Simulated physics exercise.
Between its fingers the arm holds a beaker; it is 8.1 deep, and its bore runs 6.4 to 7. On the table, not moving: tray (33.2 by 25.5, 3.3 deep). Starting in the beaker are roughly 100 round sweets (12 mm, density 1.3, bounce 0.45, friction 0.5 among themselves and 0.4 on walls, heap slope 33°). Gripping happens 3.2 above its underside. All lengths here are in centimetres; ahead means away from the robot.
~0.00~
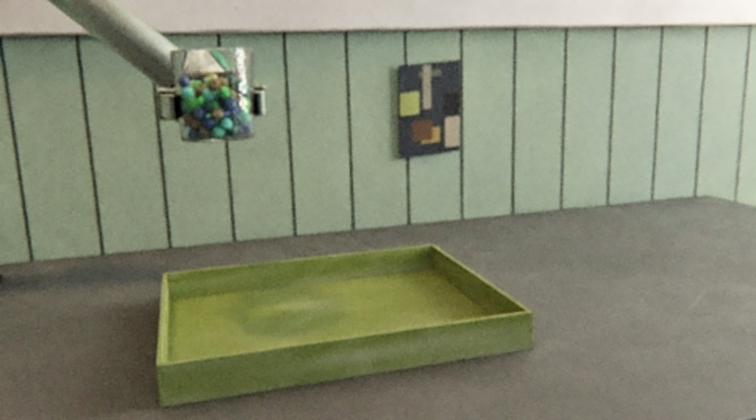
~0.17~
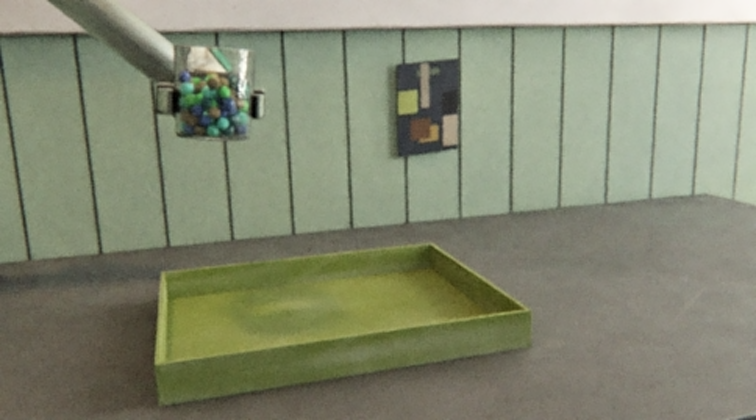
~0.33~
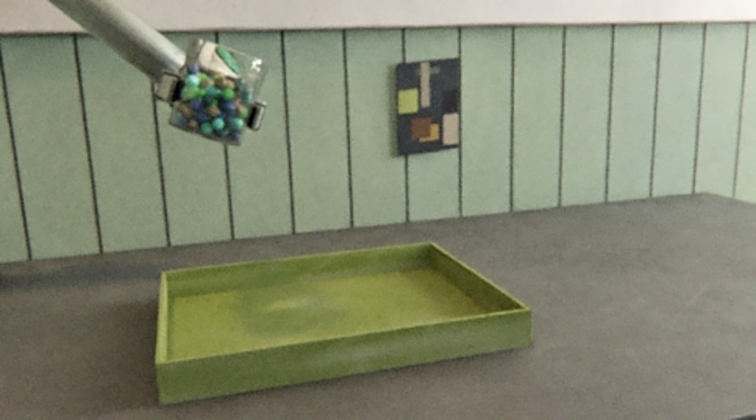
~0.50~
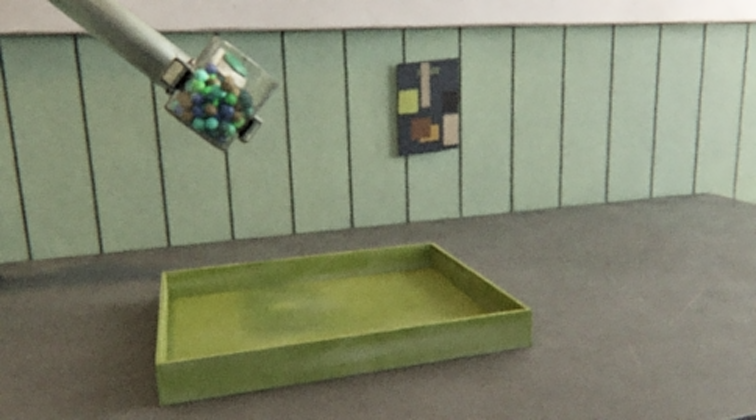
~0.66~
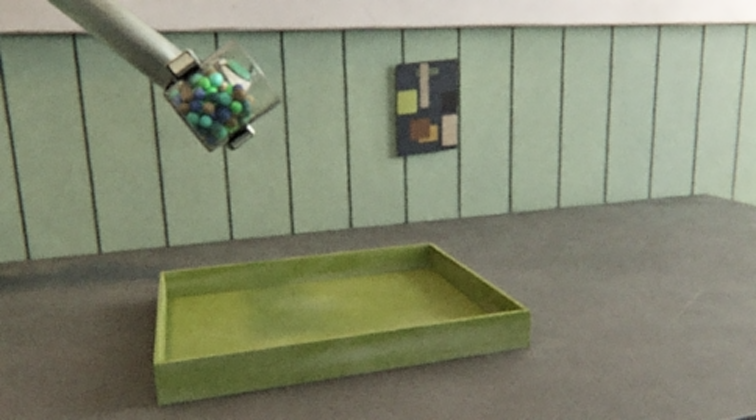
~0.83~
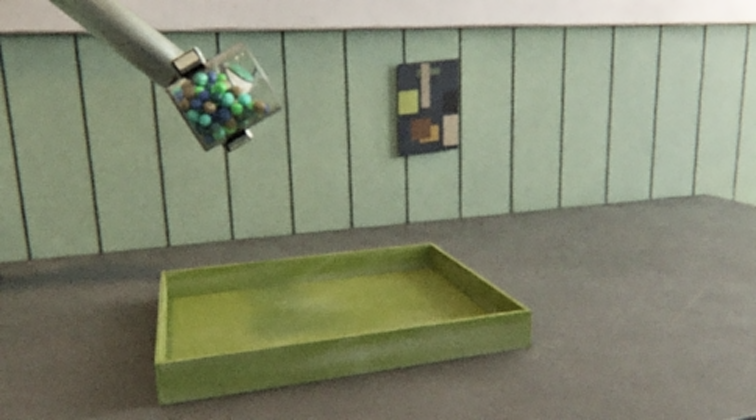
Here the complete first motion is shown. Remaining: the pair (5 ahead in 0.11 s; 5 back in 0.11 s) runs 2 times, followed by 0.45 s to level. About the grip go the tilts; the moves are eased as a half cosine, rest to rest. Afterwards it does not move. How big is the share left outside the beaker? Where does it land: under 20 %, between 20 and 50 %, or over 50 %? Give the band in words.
It falls in the band between 20 and 50 %.
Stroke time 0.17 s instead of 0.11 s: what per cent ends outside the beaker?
The share would be near 5 %.
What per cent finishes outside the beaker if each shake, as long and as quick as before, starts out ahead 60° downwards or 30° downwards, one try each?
Estimates, in order: 0 % then 10 %.
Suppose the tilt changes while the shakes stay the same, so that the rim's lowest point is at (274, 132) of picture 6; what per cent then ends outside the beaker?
It comes out near 95 percent.
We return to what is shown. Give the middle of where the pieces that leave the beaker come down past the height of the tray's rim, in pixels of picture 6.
About at (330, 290).
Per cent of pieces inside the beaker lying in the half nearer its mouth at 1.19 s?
Roughly 50 %.
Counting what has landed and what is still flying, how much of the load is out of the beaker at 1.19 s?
15 %.
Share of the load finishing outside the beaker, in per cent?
Estimate: Roughly 35 %.
After 1.19 s, tilted 62° forward, highest piece 26 above the table; 82 in the beaker, 10 in the tray, 4 in flight or on a rim.
After 1.54 s, tilted 21° forward, highest piece 27 above the table; 62 in the beaker, 34 in the tray.
After 1.92 s, level, highest piece 26 above the table; 62 in the beaker, 34 in the tray.
After 2.97 s, level, highest piece 26 above the table; 62 in the beaker, 34 in the tray.
At rest, 62 in the beaker, 34 in the tray. That is 35 % outside the beaker.
